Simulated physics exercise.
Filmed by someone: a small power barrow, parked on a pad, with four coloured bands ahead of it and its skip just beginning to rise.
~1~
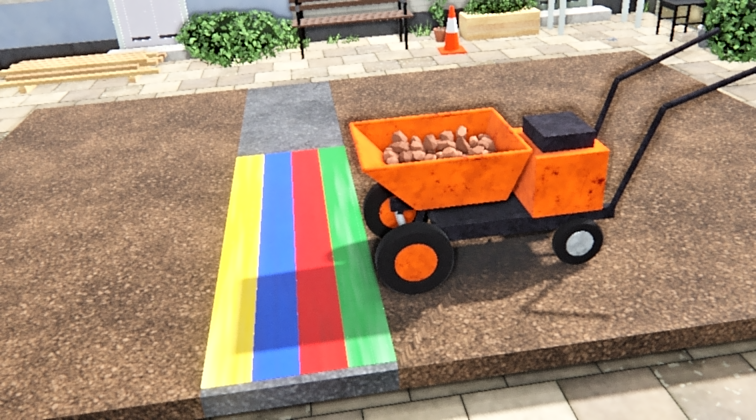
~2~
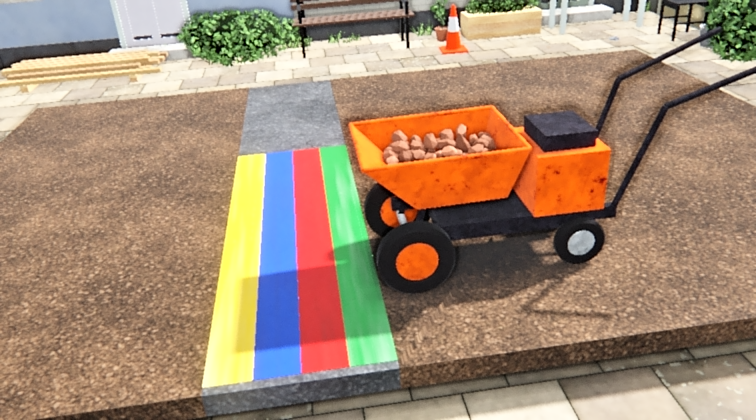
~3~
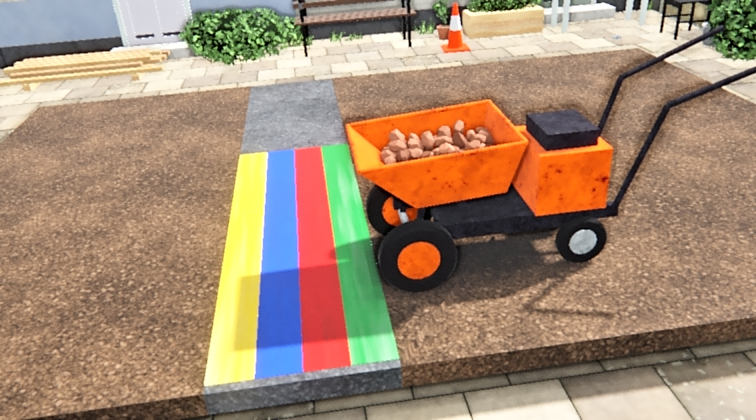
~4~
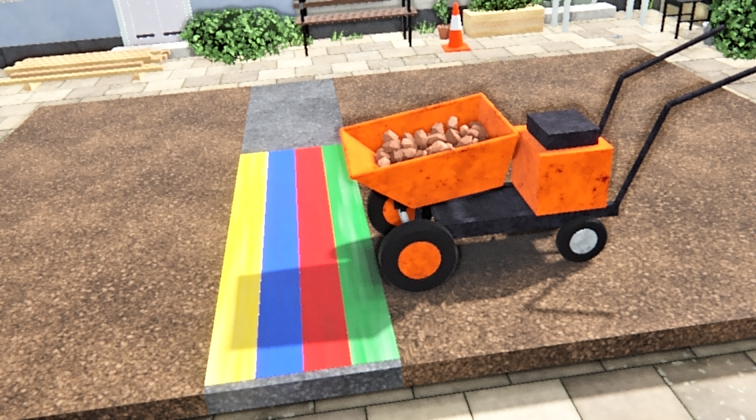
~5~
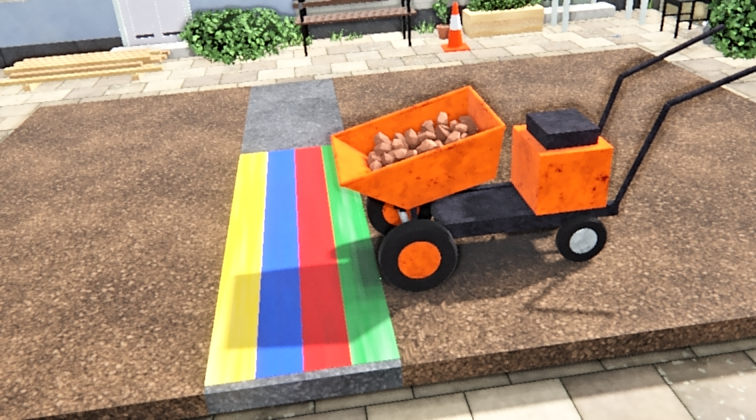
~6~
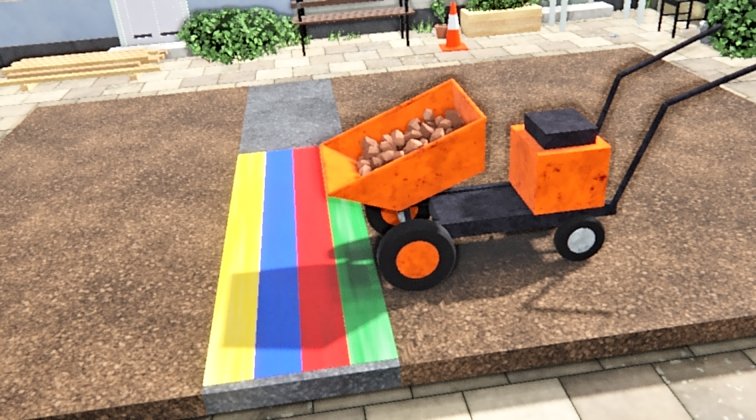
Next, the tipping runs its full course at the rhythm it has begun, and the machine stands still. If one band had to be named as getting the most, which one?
I would name blue.
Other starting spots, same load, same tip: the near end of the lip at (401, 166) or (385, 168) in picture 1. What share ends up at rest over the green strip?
First try: Some 0 %; second try: 0 %.
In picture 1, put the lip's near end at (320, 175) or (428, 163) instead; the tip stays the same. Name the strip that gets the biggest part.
The yellow one at the first place, then red at the second.
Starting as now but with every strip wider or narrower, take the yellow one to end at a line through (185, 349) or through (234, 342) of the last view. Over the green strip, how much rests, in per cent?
0 and 0 percent, roughly.
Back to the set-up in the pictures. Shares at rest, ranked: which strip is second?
Number two is the yellow one.
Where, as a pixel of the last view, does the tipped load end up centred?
Close to (267, 273) in the last picture.
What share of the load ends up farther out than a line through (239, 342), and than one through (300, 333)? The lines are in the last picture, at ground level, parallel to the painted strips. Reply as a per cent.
20 % and 70 %, in that order.
Just after the last frame, skip tipped steeply; every one in the skip.
A moment on, skip tipped right over; roughly two thirds in the skip; just a few over the red strip; roughly a quarter over the blue strip; just a few over the yellow strip.
Further on, skip tipped right over; roughly a quarter in the skip; about a tenth over the red strip; roughly a third over the blue strip; roughly a quarter over the yellow strip; about a tenth off the paint.
When it is over, skip tipped right over; roughly a quarter in the skip; not one over the green strip; about a tenth over the red strip; roughly a third over the blue strip; roughly a quarter over the yellow strip; about a tenth off the paint.
